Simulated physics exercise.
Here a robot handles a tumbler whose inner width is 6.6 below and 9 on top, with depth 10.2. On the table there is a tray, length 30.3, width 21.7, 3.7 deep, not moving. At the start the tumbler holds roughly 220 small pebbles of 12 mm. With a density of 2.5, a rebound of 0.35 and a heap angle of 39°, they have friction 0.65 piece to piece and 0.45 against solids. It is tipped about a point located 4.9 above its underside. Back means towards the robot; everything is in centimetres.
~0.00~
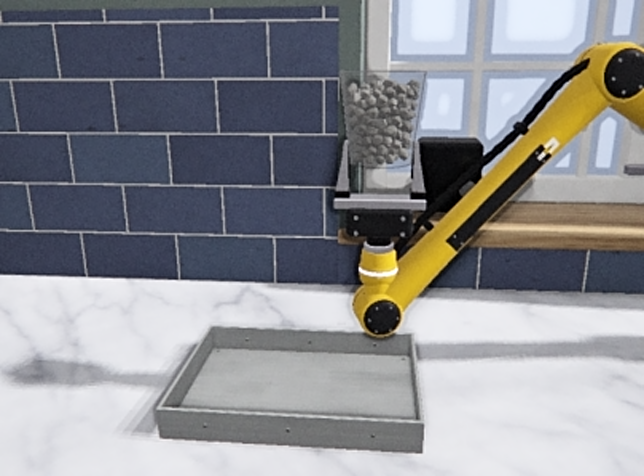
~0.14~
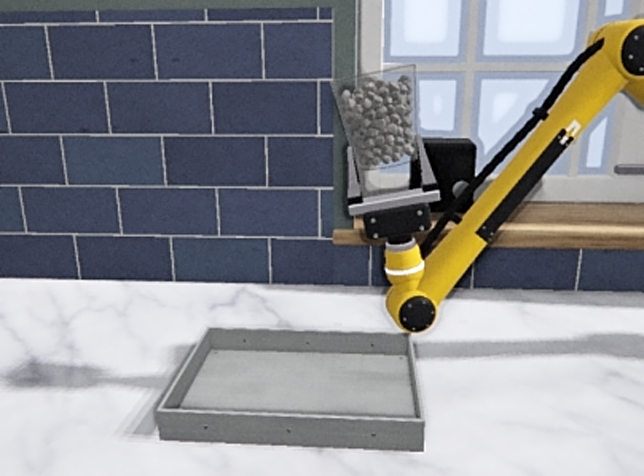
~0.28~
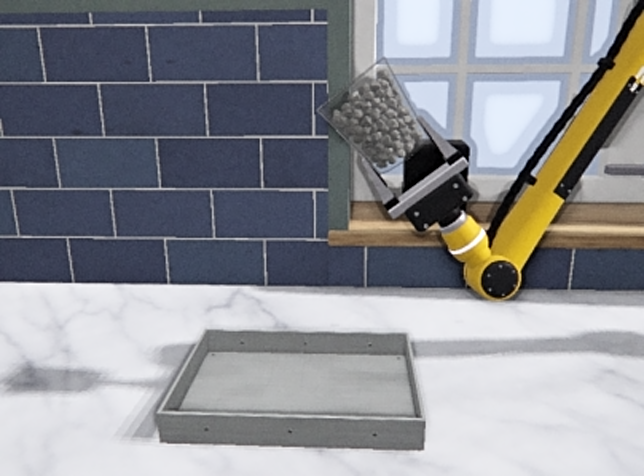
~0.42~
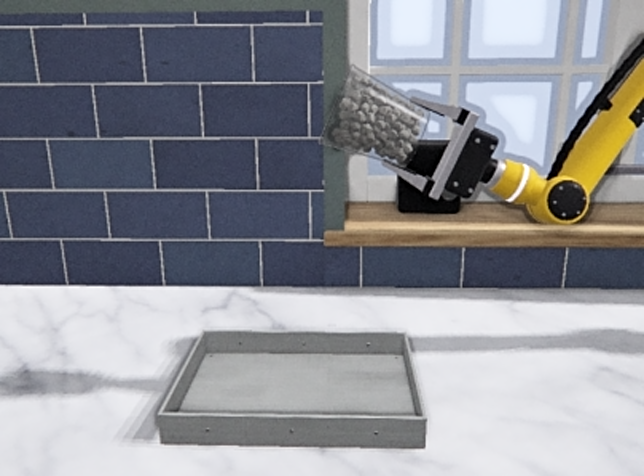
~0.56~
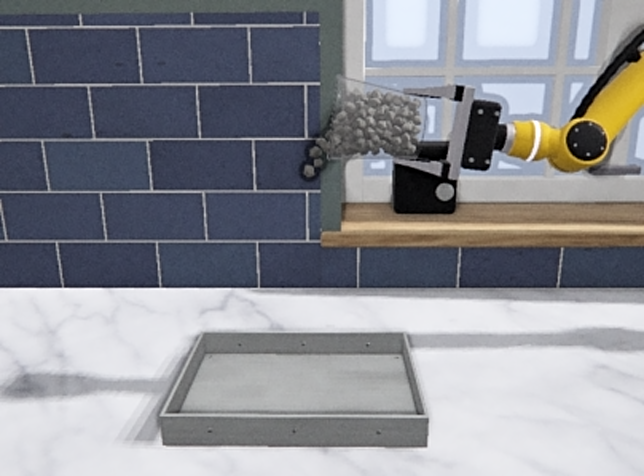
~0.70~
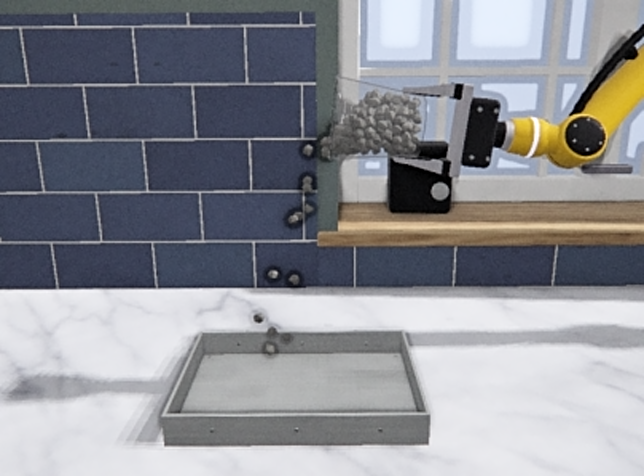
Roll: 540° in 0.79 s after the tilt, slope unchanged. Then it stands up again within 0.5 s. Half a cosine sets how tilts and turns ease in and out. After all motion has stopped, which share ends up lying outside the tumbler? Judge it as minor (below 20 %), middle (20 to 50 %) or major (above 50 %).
Middle.
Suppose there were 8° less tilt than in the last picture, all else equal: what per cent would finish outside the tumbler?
15 %.
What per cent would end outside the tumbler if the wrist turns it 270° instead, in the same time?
I'd expect some 30 per cent.
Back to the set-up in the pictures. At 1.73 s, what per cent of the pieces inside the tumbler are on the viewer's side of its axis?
Around 60 %.
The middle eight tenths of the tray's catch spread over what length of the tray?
16 cm.
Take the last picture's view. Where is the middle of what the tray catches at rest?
The centre sits around (262, 396).
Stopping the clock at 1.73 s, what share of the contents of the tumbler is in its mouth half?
Close to 40 per cent is in the half by the mouth.
After 1.22 s, tipped 84°, highest piece 40 above the table; 174 in the tumbler, 26 in the tray, 18 in flight or on a rim.
After 1.73 s, tipped 44°, highest piece 39 above the table; 141 in the tumbler, 68 in the tray, 6 on the table or floor, 3 in flight or on a rim.
After 2.19 s, upright, highest piece 40 above the table; 141 in the tumbler, 71 in the tray, 6 on the table or floor.
After 2.89 s, upright, highest piece 40 above the table; 141 in the tumbler, 71 in the tray, 6 on the table or floor.
At rest, 141 in the tumbler, 71 in the tray, 6 on the table or floor. That is 35 % outside the tumbler.
